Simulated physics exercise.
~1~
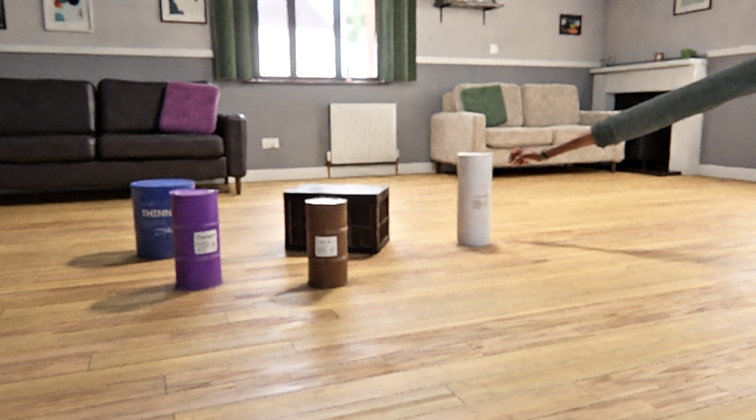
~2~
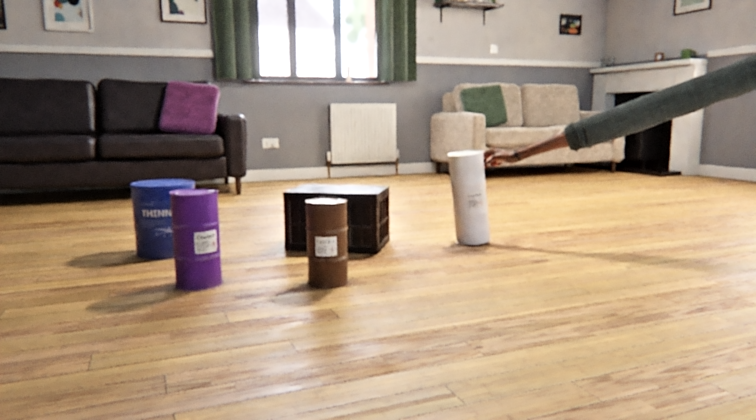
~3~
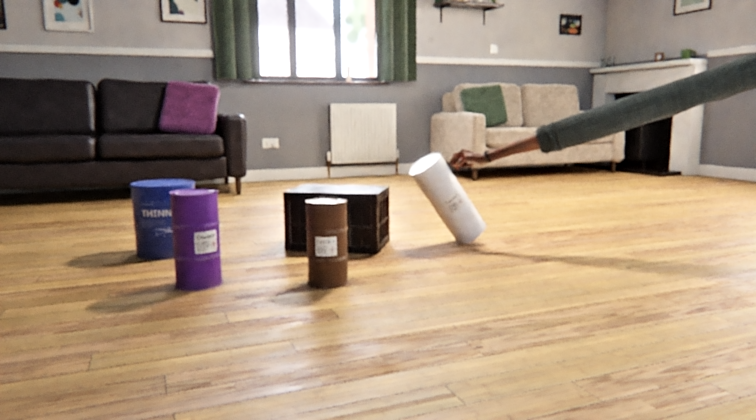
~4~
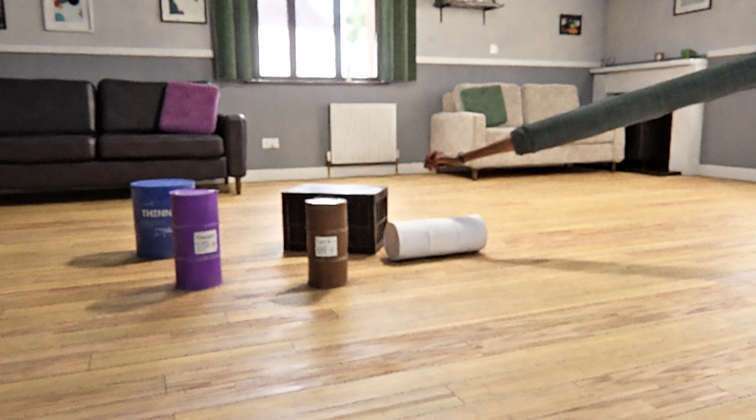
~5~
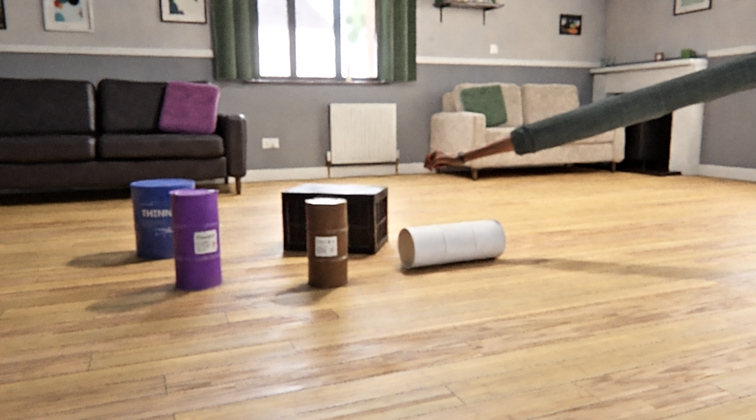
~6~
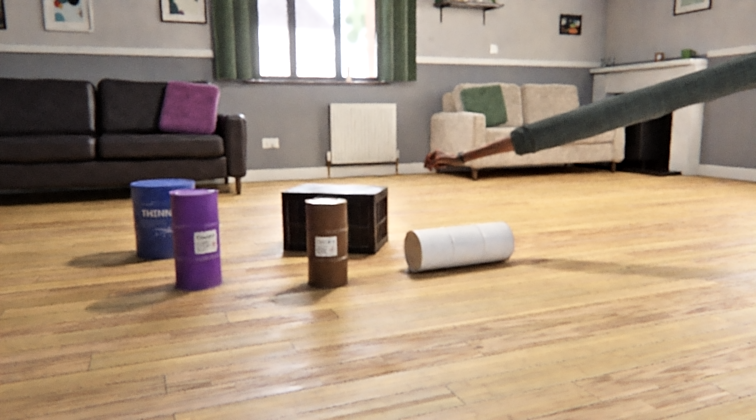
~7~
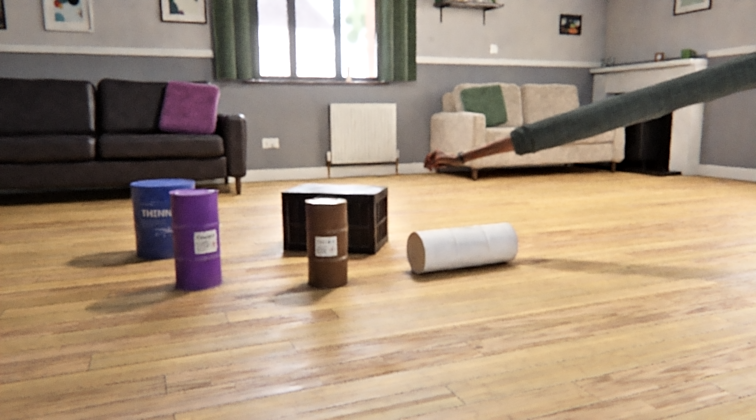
Living room floor with a hand pushing a white canister leftward until it topples onto its side beside a black crate and barrels.
